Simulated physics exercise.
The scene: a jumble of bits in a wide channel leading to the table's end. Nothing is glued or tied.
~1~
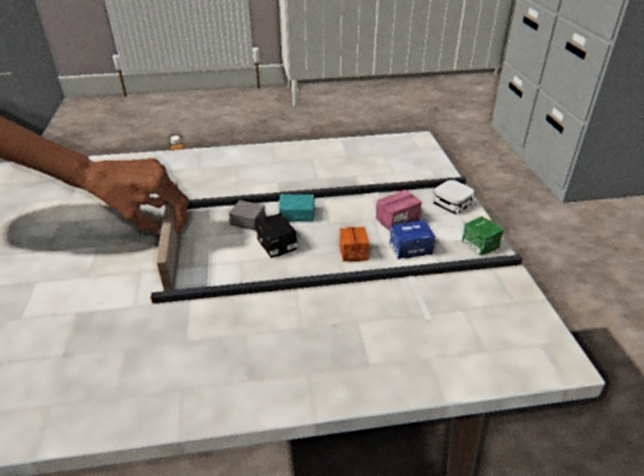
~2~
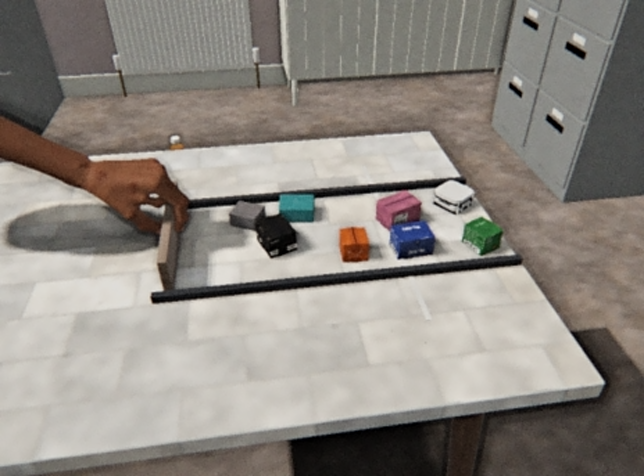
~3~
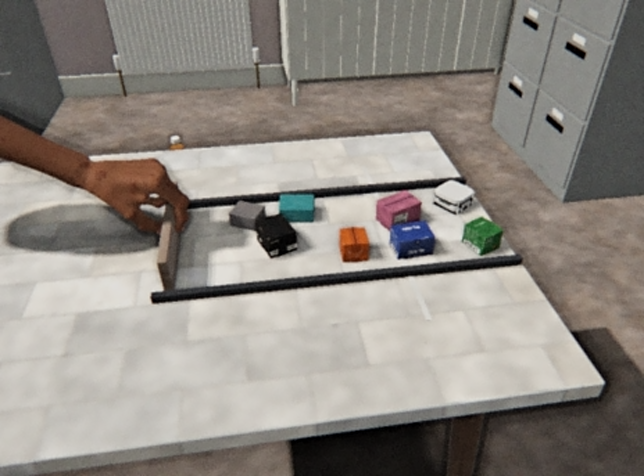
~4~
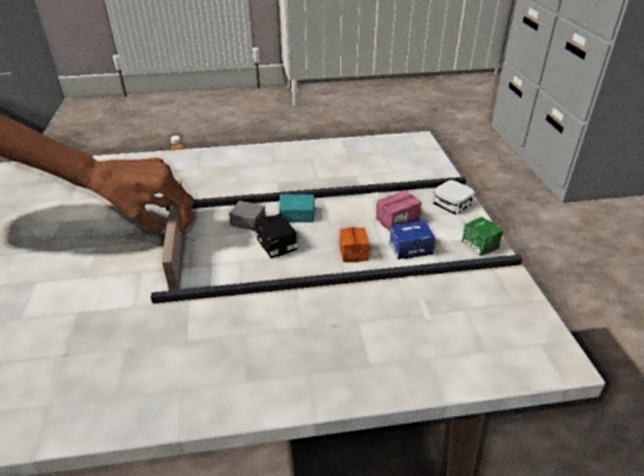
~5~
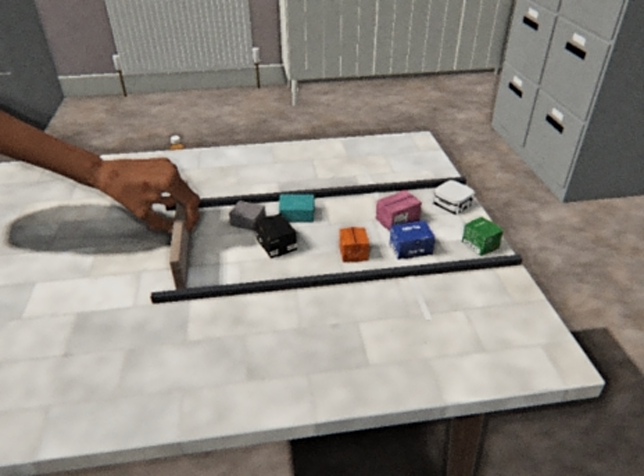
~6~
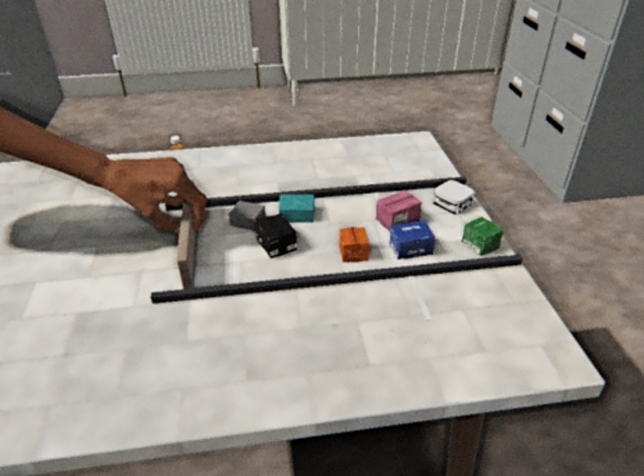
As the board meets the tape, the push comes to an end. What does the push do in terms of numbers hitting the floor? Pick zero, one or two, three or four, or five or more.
It sends zero to the floor.
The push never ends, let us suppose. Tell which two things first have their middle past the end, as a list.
The white case first, the green box second.
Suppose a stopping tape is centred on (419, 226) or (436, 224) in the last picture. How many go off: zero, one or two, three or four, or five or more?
The falls would be one to two; either one or two.
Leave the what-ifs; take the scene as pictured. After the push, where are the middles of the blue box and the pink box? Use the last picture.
The blue box comes to rest close to (446, 240), while the pink box rests close to (432, 209).
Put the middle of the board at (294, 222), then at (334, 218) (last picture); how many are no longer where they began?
Well, it's 3 at the first one and 5 at the second.
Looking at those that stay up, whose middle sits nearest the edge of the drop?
The white case is the one.
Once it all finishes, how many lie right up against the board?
The number is 3.
Soon after, none off yet; green box at rest near (482, 236); white case at rest near (453, 198); blue box at rest near (412, 240).
At rest, the number that fall off is zero.
